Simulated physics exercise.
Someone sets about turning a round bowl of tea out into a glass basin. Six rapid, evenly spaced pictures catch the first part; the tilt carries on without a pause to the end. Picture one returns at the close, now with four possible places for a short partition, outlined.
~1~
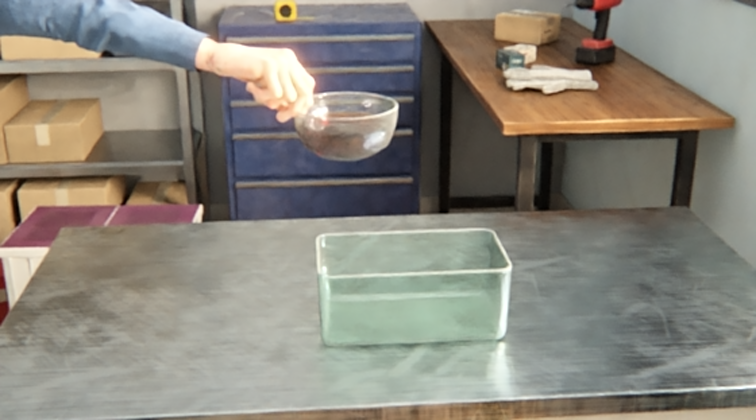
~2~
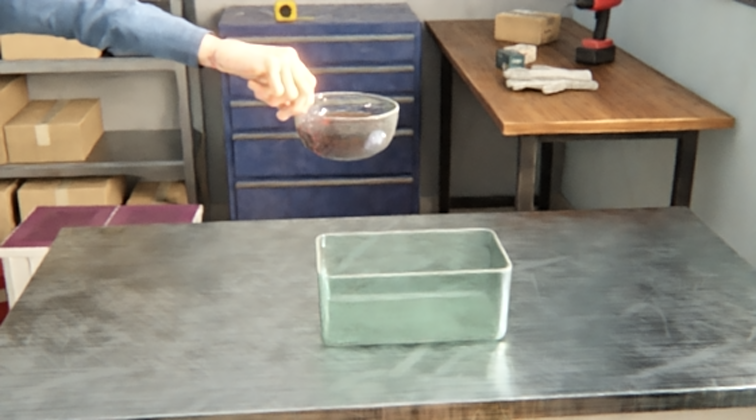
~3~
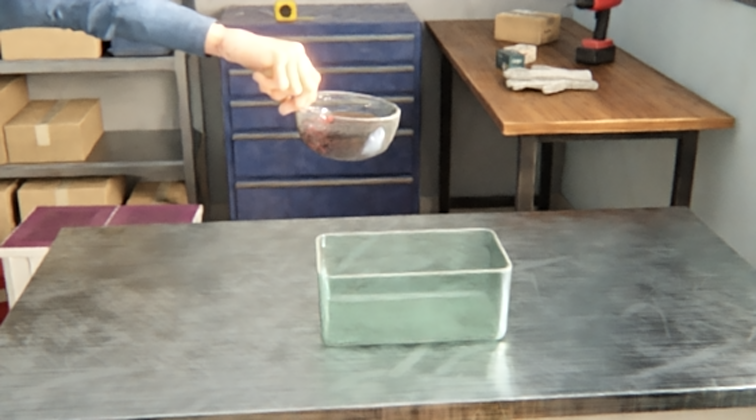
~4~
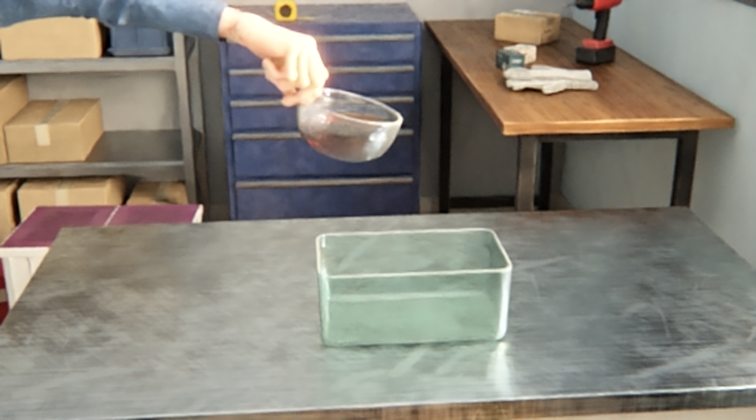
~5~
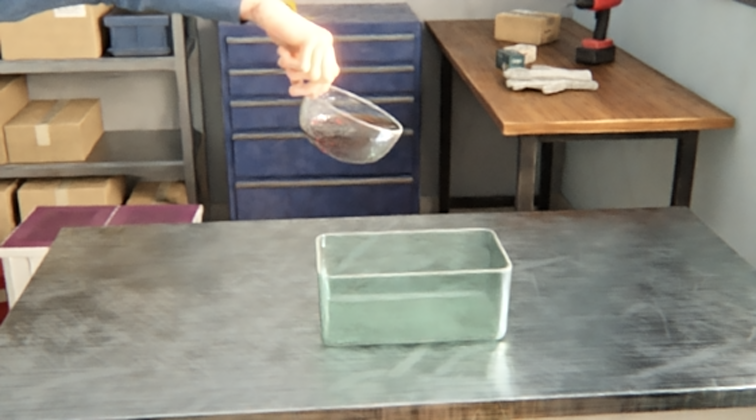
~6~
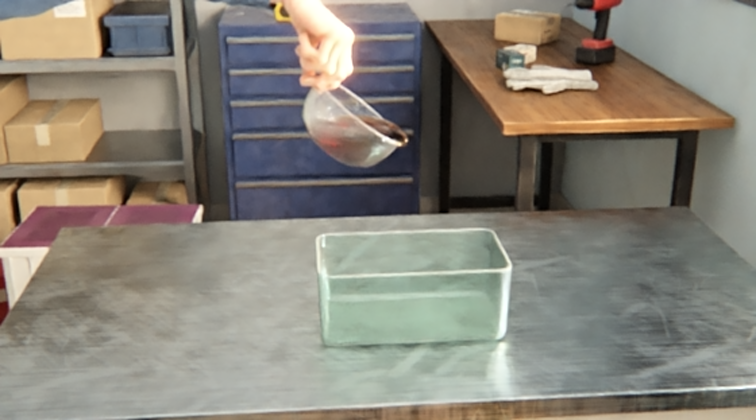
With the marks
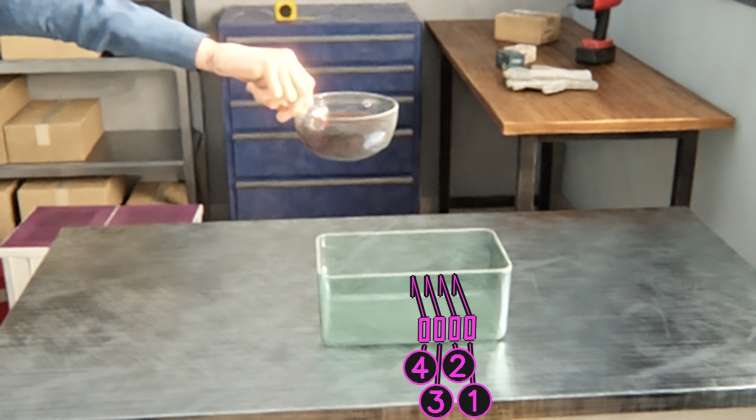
The footage shows a hand holding a round glass bowl of dark tea above a rectangular, green-tinted glass basin on a metal table, then tilting it gradually to the right until the tea reaches over the lip.
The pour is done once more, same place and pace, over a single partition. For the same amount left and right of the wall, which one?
Slot 3.
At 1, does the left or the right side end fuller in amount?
More ends on the left.
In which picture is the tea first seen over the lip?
Picture 6.
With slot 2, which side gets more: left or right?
The left one.
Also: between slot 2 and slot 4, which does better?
Here it is slot 4.
On the marked copy, 1 at (469, 343); 2 at (454, 344); 3 at (439, 345); 4 at (424, 345).
Choosing 1, about 92 % ends left of the wall and 5 % right of it; 3 % is lost outside.
Choosing 2, about 78 % ends left of the wall and 20 % right of it.
Choosing 3, about 53 % ends left of the wall and 45 % right of it.
Choosing 4, about 35 % ends left of the wall and 63 % right of it.
